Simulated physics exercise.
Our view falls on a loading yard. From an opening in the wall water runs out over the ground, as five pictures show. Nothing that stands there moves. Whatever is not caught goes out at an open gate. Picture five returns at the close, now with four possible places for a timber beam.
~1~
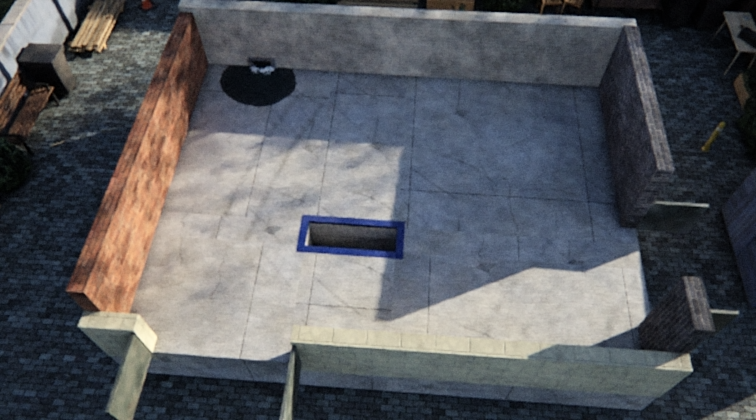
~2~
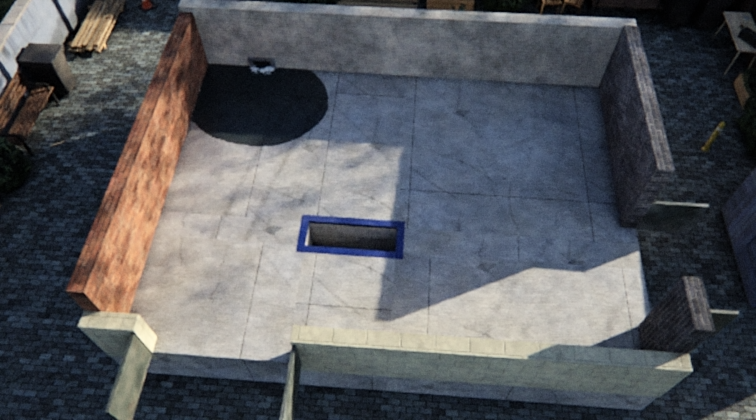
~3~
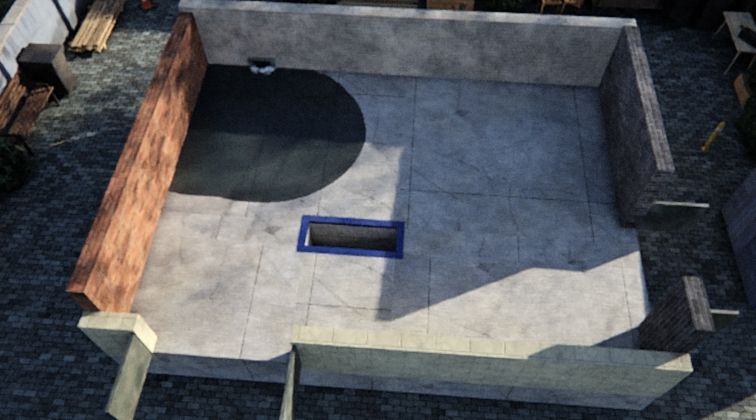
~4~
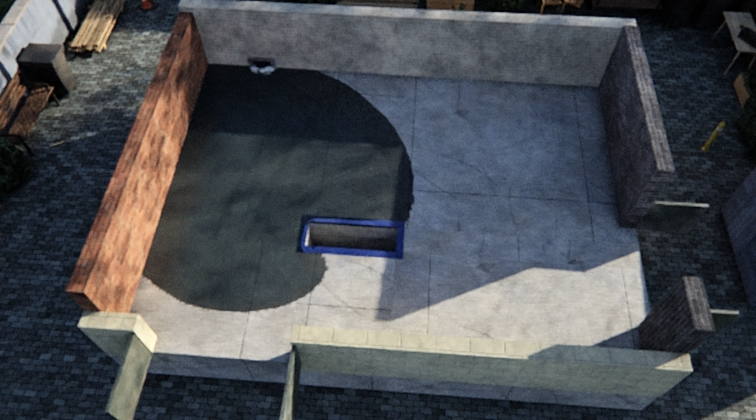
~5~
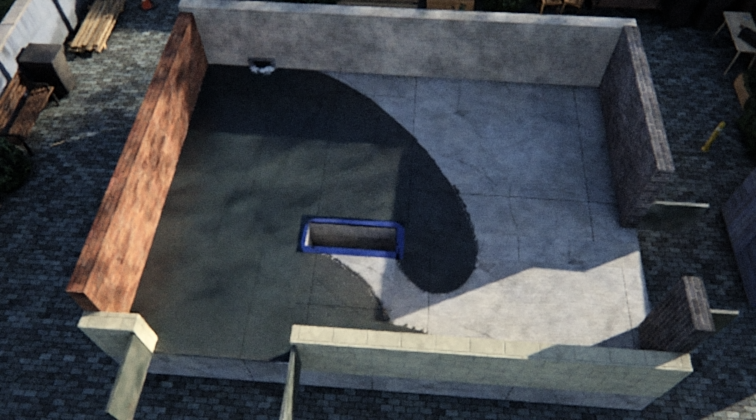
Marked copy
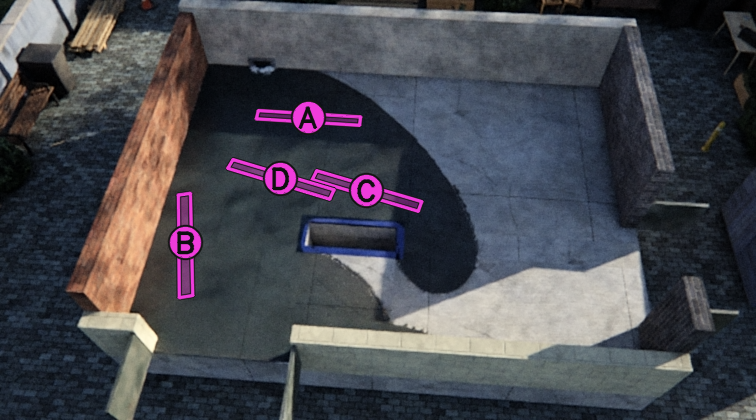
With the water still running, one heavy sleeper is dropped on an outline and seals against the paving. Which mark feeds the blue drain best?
Choose B.
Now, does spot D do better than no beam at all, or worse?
Spot D is worse.
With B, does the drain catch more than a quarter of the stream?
Yes.
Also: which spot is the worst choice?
That is spot A.
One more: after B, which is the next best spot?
The answer is D.
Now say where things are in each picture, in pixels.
Outfall at (262, 63); blue drain at (352, 236); open gate at (629, 274); open gate at (228, 342); water covers 3 % of the ground and shows as far out as (229, 93); blue drain still dry.
Water covers 10 % of the ground and shows as far out as (245, 142); blue drain still dry.
Water covers 20 % of the ground and shows as far out as (308, 191); blue drain still dry.
Water covers 36 % of the ground and shows as far out as (277, 302); blue drain taking water.
48 % of the ground is wet; blue drain taking water.
On the marked copy, A from (257, 114) to (360, 121); B from (184, 194) to (186, 296); C from (314, 175) to (419, 206); D from (230, 163) to (331, 194).
If A is chosen, about 7 % of the stream runs into the blue drain, about 90 % out by the gates.
If B is chosen, about 33 % of the stream runs into the blue drain, about 64 % out by the gates.
If C is chosen, about 16 % of the stream runs into the blue drain, about 82 % out by the gates.
If D is chosen, about 21 % of the stream runs into the blue drain, about 77 % out by the gates.
